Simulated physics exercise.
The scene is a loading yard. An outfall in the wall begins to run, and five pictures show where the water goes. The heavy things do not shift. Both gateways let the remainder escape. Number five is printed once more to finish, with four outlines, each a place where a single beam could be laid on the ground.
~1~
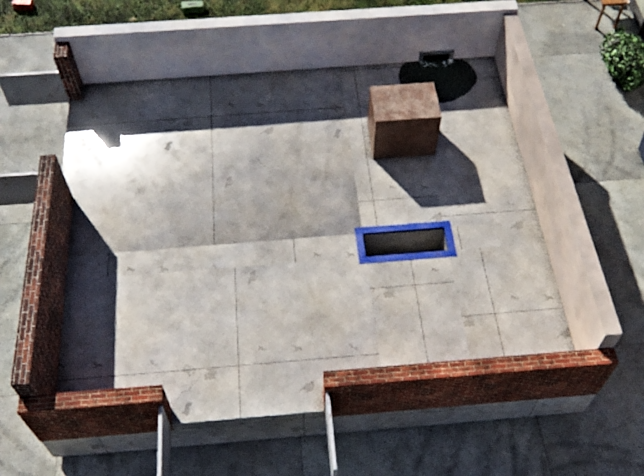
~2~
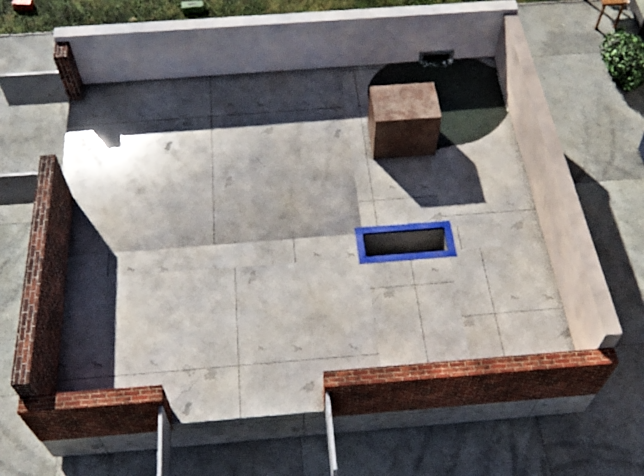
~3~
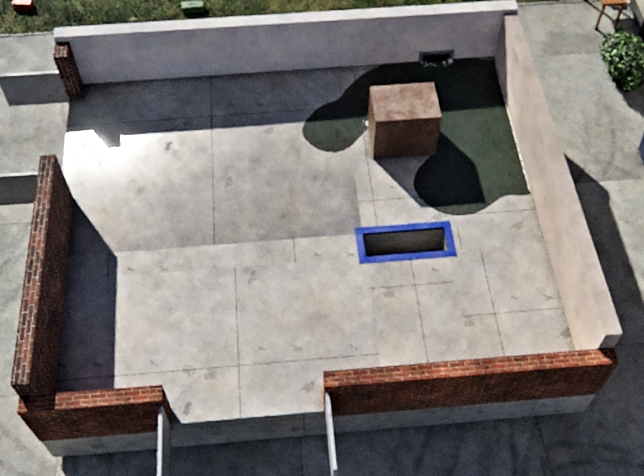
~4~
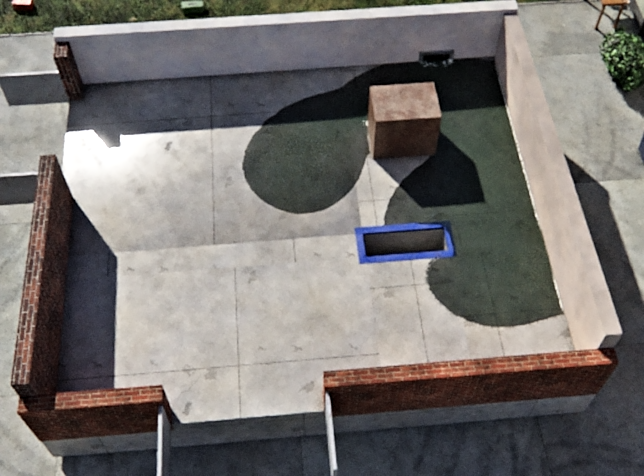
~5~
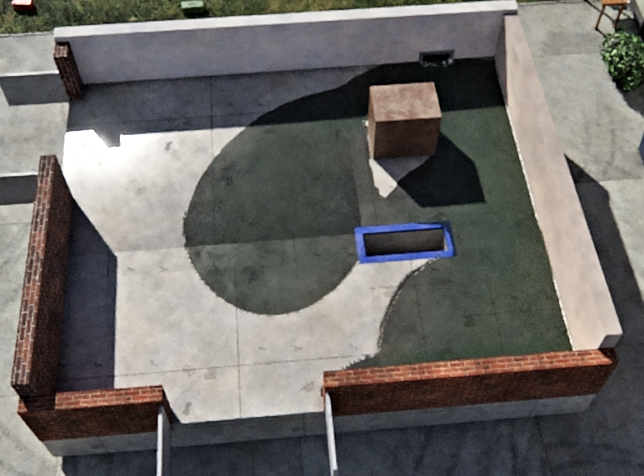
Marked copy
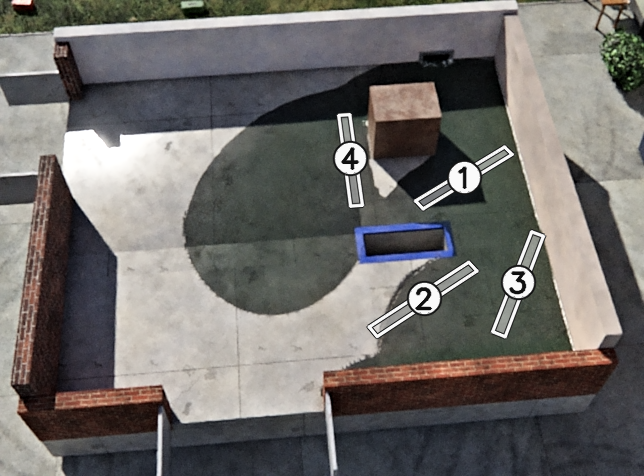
The video shows dark green water spreading from an outfall in the upper right of a walled concrete yard, passing around a brown block, reaching the blue-edged drain, and widening leftward and down to the lower brick wall.
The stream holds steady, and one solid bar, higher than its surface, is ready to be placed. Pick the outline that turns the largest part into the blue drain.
Spot 4 does it best.
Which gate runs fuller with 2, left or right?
The right gate.
In white, 1 from (419, 204) to (508, 150); 2 from (373, 331) to (472, 266); 3 from (498, 334) to (537, 234); 4 from (356, 205) to (344, 114).
For spot 1, about 18 % of the stream goes into the blue drain, about 80 % out by the gates.
For spot 2, about 19 % of the stream goes into the blue drain, about 79 % out by the gates.
For spot 3, about 19 % of the stream goes into the blue drain, about 79 % out by the gates.
For spot 4, about 34 % of the stream goes into the blue drain, about 63 % out by the gates.
